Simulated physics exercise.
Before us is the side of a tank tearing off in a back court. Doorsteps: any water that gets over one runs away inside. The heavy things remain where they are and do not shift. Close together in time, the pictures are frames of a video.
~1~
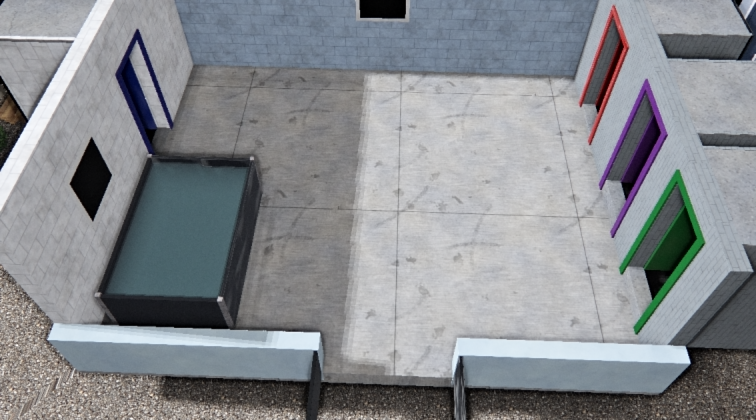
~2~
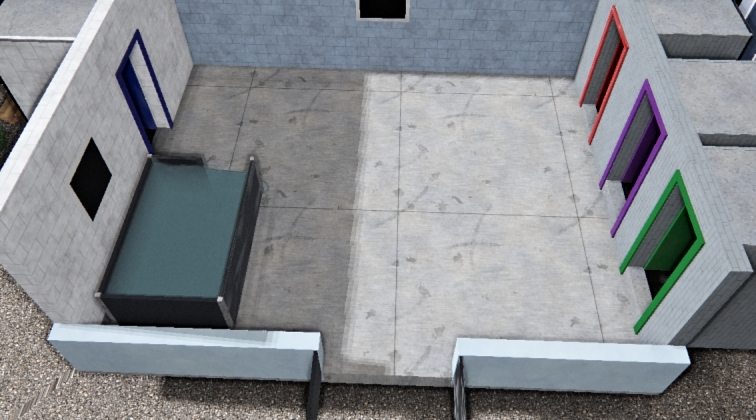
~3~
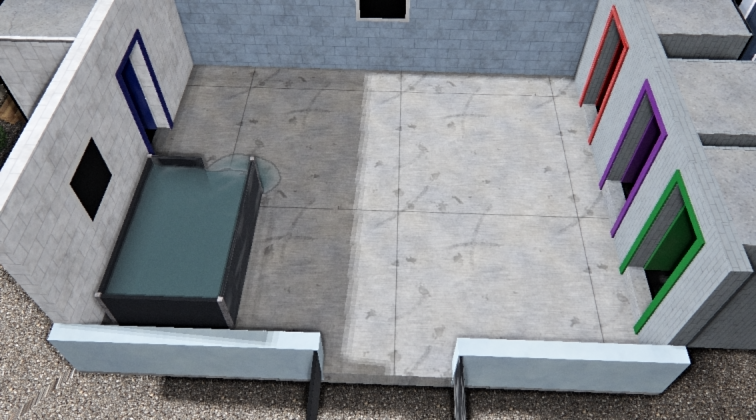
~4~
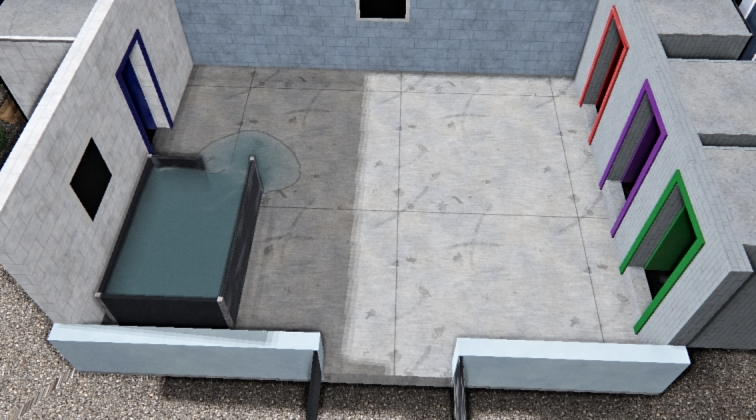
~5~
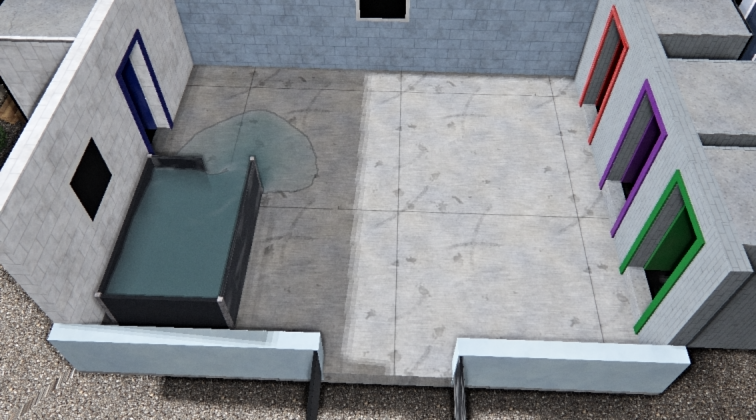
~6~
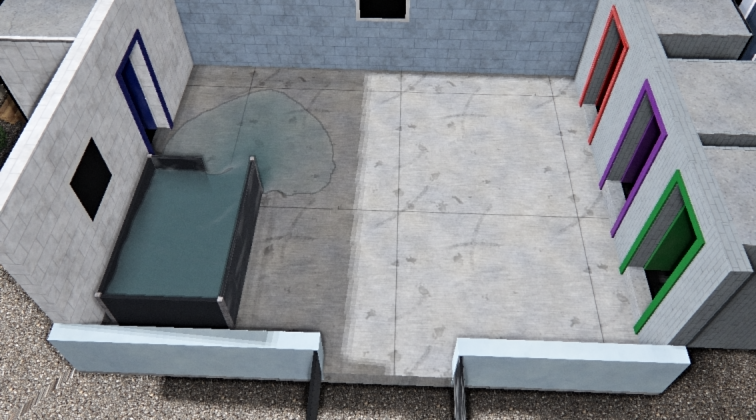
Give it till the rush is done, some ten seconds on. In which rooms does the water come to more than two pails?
Behind the red door, more than two pails; behind the purple door, two pails or fewer; behind the blue door, more than two pails; behind the green door, two pails or fewer.
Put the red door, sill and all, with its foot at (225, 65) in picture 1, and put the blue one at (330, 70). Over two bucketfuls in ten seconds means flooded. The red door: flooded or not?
Here the red door exceeds it.
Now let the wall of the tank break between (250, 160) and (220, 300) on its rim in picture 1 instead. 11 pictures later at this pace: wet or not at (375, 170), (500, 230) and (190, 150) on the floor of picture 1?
Taking the spots in turn: Swamped, swamped and untouched.
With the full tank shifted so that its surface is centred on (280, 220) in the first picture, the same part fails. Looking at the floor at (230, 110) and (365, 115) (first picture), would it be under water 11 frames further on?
The first spot is inundated, the second inundated.
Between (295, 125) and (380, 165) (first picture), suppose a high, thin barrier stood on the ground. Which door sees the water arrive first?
Answer: The one in blue.
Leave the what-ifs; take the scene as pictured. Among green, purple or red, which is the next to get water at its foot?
The door marked red comes first.
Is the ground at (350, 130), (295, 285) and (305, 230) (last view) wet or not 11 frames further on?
In turn, the points end up soaked, high and dry and high and dry.
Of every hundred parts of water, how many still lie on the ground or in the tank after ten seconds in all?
Estimate: 94 %.
A moment on, water covers 25 % of the floor; the red door not reached, the purple door not reached, the blue door under two buckets in, the green door not reached.
Next, water covers 30 % of the floor; the red door not reached, the purple door not reached, the blue door under two buckets in, the green door not reached.
Then, water covers 35 % of the floor; the red door not reached, the purple door not reached, the blue door under two buckets in, the green door not reached.
Later, water covers 60 % of the floor; the red door over two buckets in, the purple door wet at the sill, nothing in, the blue door over two buckets in, the green door wet at the sill, nothing in.
In the end, water covers 85 % of the floor; the red door far over two buckets in, the purple door wet at the sill, nothing in, the blue door over two buckets in, the green door wet at the sill, nothing in.
